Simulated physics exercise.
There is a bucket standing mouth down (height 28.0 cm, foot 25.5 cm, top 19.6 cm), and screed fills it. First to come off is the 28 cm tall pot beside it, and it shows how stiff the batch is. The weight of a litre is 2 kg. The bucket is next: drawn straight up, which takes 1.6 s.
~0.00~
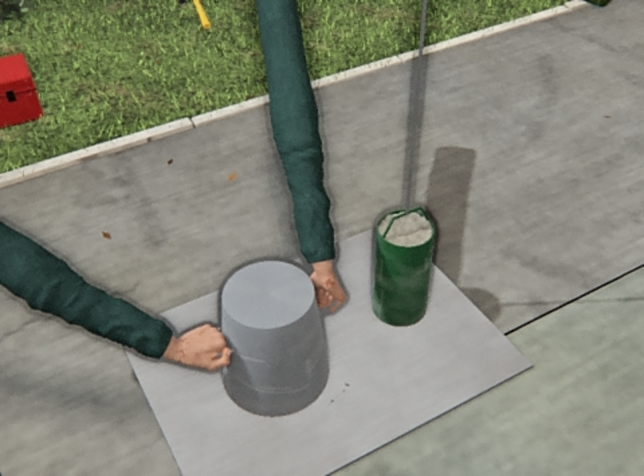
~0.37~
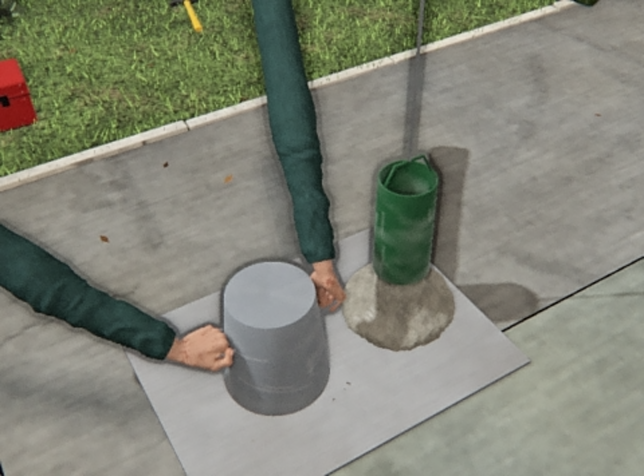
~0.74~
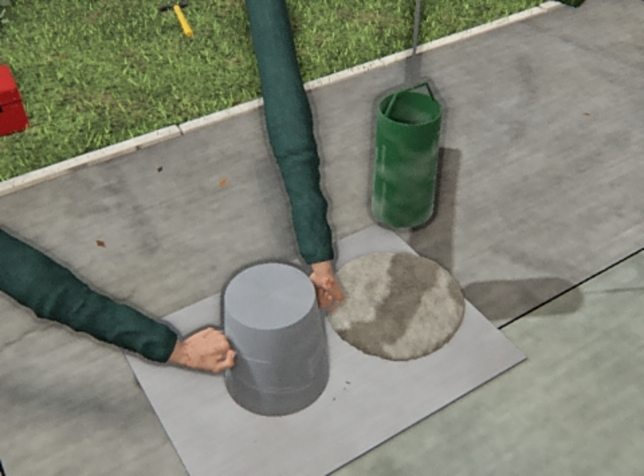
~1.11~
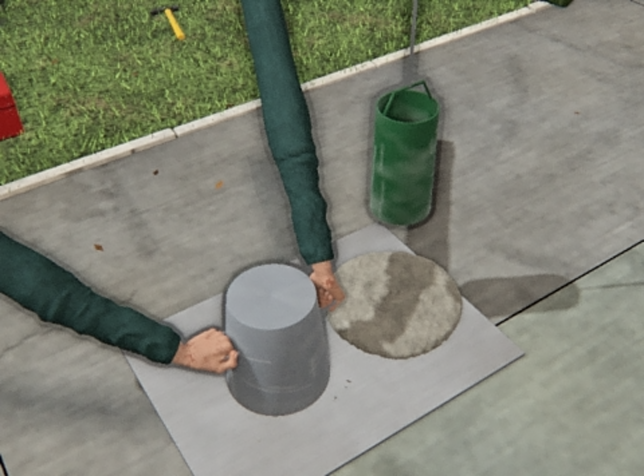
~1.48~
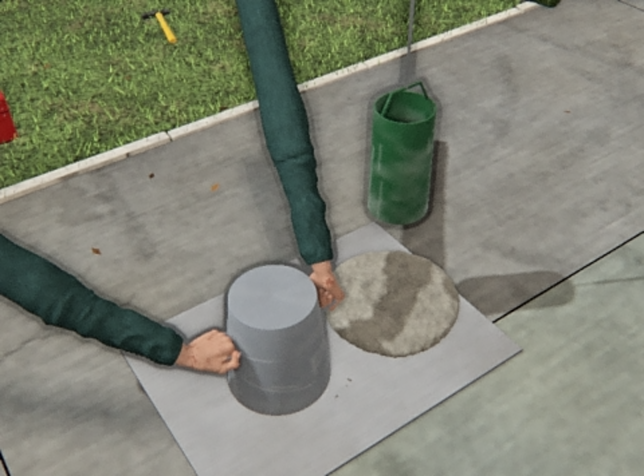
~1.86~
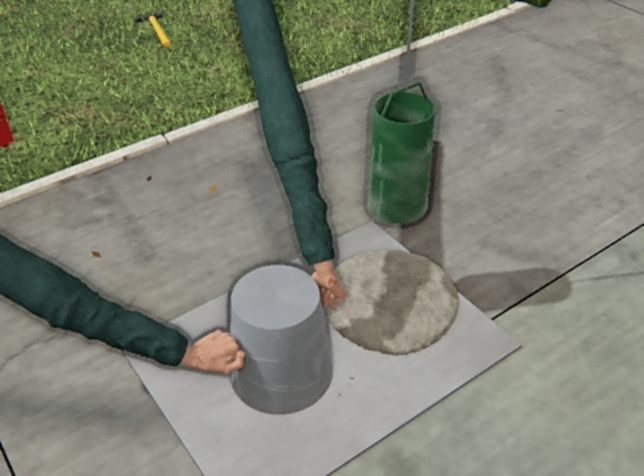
Two hands holding an upturned grey bucket still while a green pot lifts beside it, leaving wet grey mix slumping into a low round patch.
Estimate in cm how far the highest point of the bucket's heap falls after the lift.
I would say close to 21 cm.
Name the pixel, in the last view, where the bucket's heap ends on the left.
It sits close to (171, 387) in the last picture.
After 2.3 s, the bucket is up 7.8 cm; the screed has come down 10 cm to 18 cm and is 42 cm wide.
After 2.7 s, the bucket is up 19 cm; the screed has come down 21 cm to 6.6 cm and is 56 cm wide.
After 3.1 s, the bucket is up 30 cm; the screed has come down 21 cm to 6.6 cm and is 56 cm wide.
After 3.5 s, the bucket is clear; the screed has come down 21 cm to 6.6 cm and is 57 cm wide.
After 4.1 s, at rest, the bucket is clear; the screed has come down 21 cm to 6.6 cm and is 57 cm wide.
